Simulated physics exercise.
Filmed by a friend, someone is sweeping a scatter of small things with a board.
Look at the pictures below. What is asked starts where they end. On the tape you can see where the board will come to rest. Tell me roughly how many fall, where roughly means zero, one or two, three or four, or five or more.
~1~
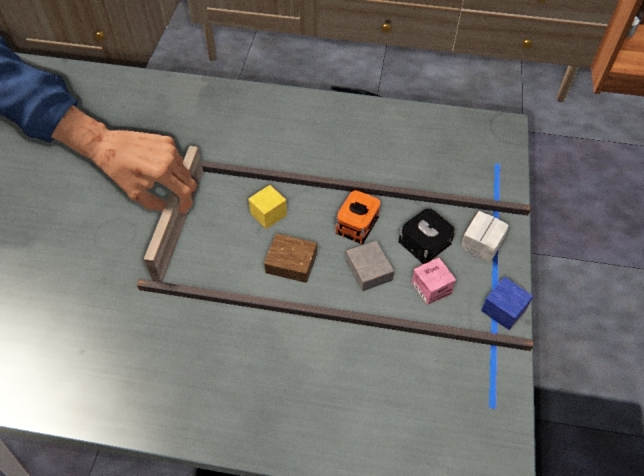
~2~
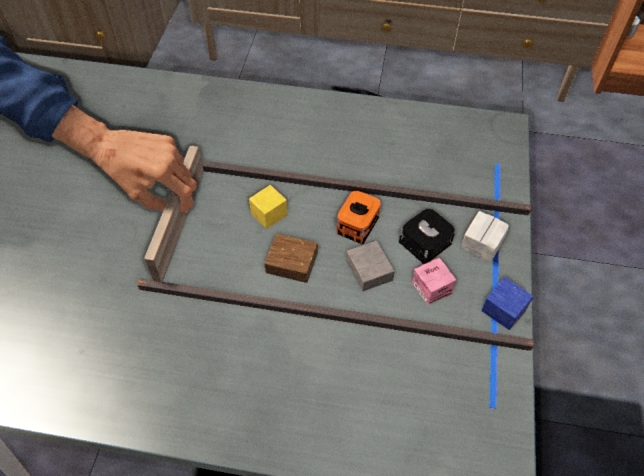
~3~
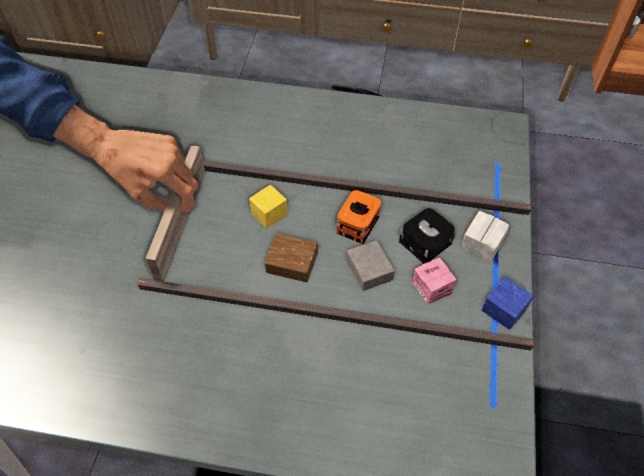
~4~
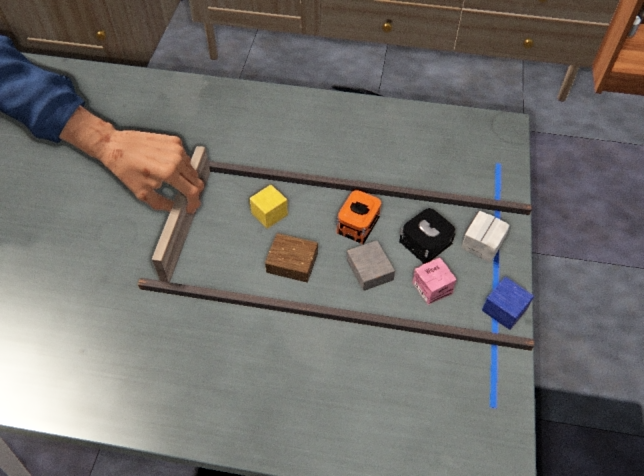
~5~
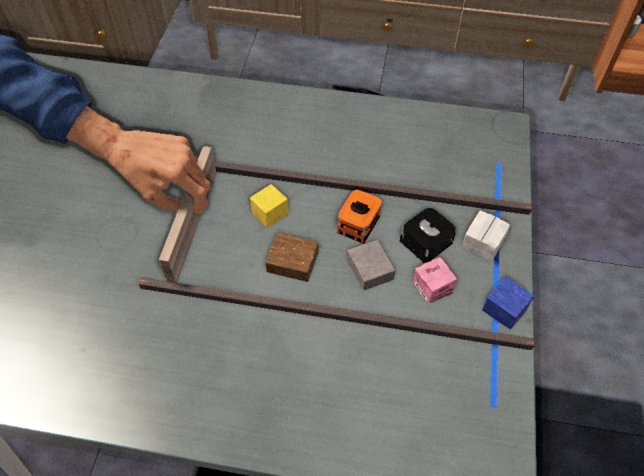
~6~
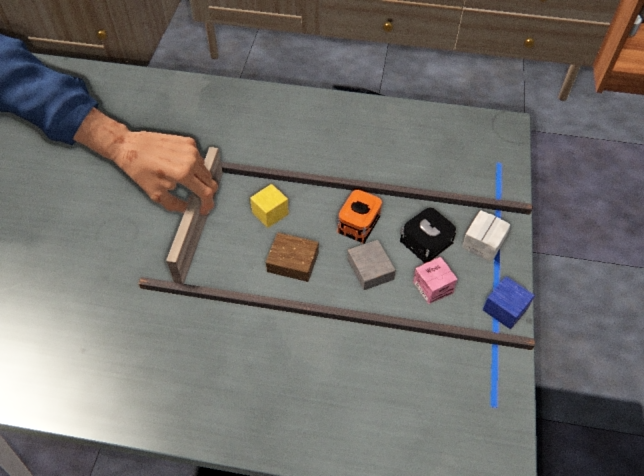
Roughly, five or more fall.
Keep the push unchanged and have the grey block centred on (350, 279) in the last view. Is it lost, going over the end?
Result: It does not stay.
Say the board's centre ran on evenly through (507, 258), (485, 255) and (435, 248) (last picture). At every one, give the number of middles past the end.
In order: 6, 5, 1.
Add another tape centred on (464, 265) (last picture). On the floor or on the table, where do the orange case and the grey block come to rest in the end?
The orange case keeps its place and the grey block keeps its place.
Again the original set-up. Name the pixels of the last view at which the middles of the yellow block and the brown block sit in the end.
The yellow block stops around (513, 233); the brown block around (521, 289).
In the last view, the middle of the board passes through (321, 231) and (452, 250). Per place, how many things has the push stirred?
The count reaches 4 first and 8 second.
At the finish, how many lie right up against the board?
Count: 2.
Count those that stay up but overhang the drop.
I count 1 overhanging.
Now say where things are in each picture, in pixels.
The first frame shows blue block (507, 304); white box (485, 237); pink box (433, 281); board (176, 212); tape (495, 270).
The second frame shows white box (485, 237); brown block (292, 258).
The third frame shows pink box (434, 281); board (178, 212).
The fourth frame shows blue block (508, 303); yellow block (269, 207).
The fifth frame shows white box (486, 236); grey block (371, 265).
The sixth frame shows blue block (508, 303); white box (486, 236); pink box (435, 281); board (197, 213); tape (497, 269).
Early on, none off yet; blue block at rest near (508, 303); white box at rest near (486, 236); pink box at rest near (435, 281).
A while later, none off yet; blue block at rest near (508, 303); white box moving near (492, 238); pink box travelled about its own width near (466, 288).
Further along, one off so far; blue block travelled about its own width near (540, 317); white box in the air near (520, 369); pink box leaning a little near (548, 284).
Finally, the number that fall off is five or more; lost, orange case, grey block, black case, pink box, white box and blue block.
